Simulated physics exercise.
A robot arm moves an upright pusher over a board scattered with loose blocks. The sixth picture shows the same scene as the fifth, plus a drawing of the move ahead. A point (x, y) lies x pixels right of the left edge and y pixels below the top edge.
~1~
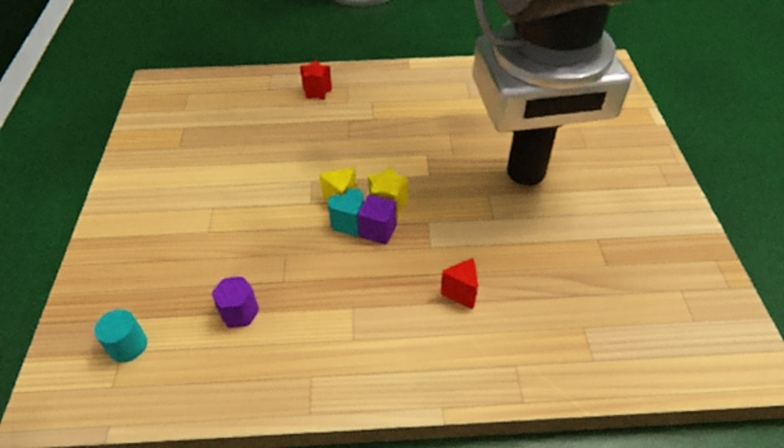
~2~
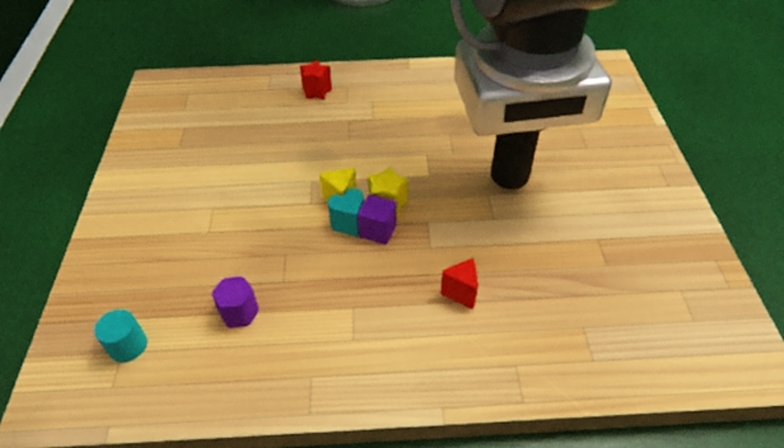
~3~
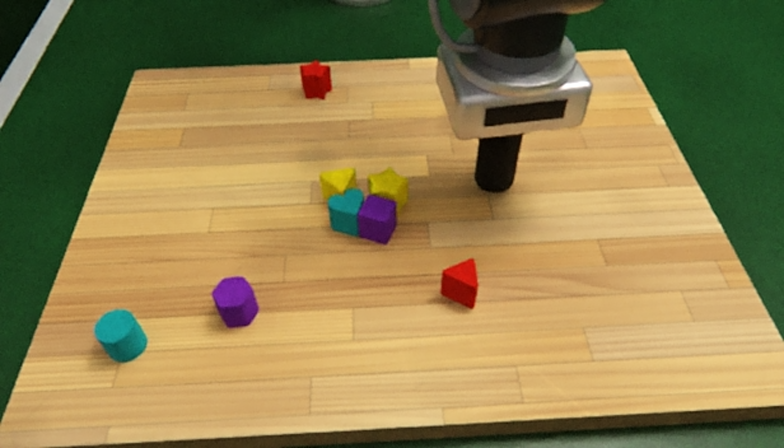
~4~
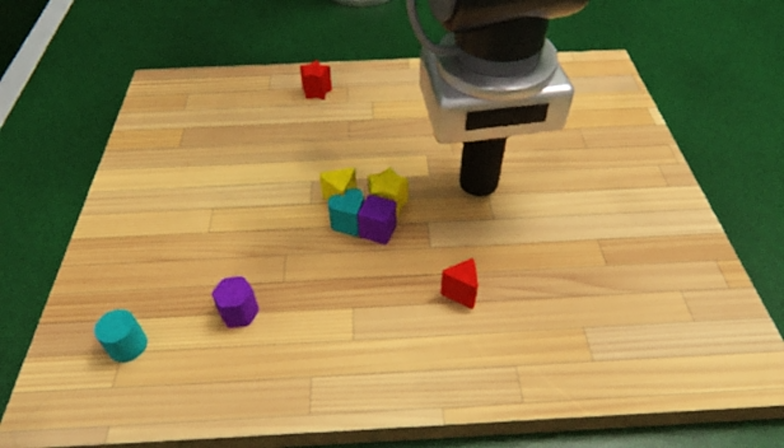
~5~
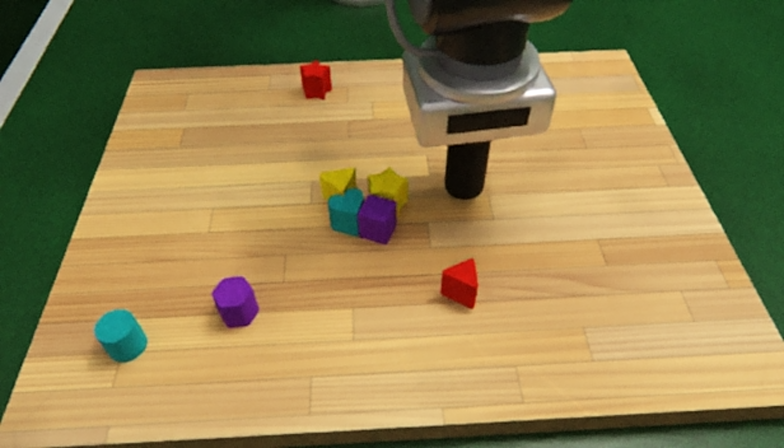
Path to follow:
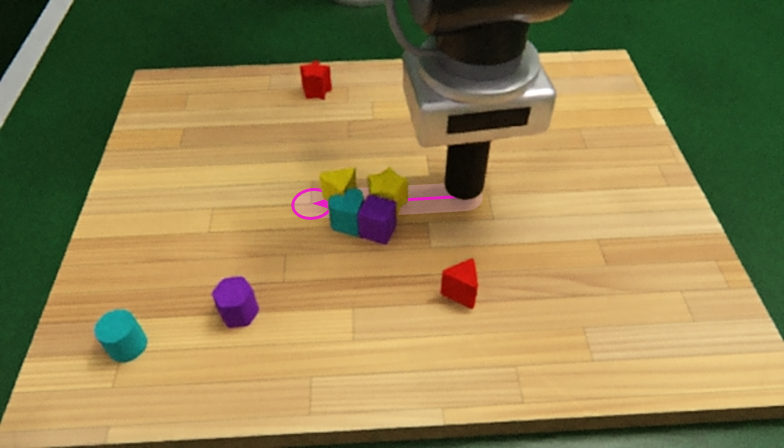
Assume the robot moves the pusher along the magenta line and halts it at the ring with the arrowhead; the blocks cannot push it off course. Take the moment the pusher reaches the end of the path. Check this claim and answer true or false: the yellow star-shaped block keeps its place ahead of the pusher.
That claim is true.
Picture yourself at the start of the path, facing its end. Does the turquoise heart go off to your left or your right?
The shift is to the left of that direction.
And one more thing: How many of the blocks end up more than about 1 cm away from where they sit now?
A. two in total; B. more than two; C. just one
Letter B.
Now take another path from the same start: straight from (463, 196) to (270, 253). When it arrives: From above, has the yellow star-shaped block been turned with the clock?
That would be a yes.
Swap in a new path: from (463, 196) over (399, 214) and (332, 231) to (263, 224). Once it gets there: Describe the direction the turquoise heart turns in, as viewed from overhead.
Direction: Anticlockwise.
The line goes from (463, 196) directly to (313, 204).
What follows on the original path. One third of the way, pusher (413, 190); turquoise heart (342, 203); yellow star-shaped block (372, 183).
Two thirds of the way, pusher (362, 192); yellow triangular block (301, 177); turquoise heart (317, 214), turned 55° anticlockwise; yellow star-shaped block (326, 186), turned 40° anticlockwise.
At the end, pusher (311, 194); yellow triangular block (251, 176); turquoise heart (311, 215), turned 80° anticlockwise; purple square unmoved; yellow star-shaped block (274, 189), turned 45° anticlockwise.
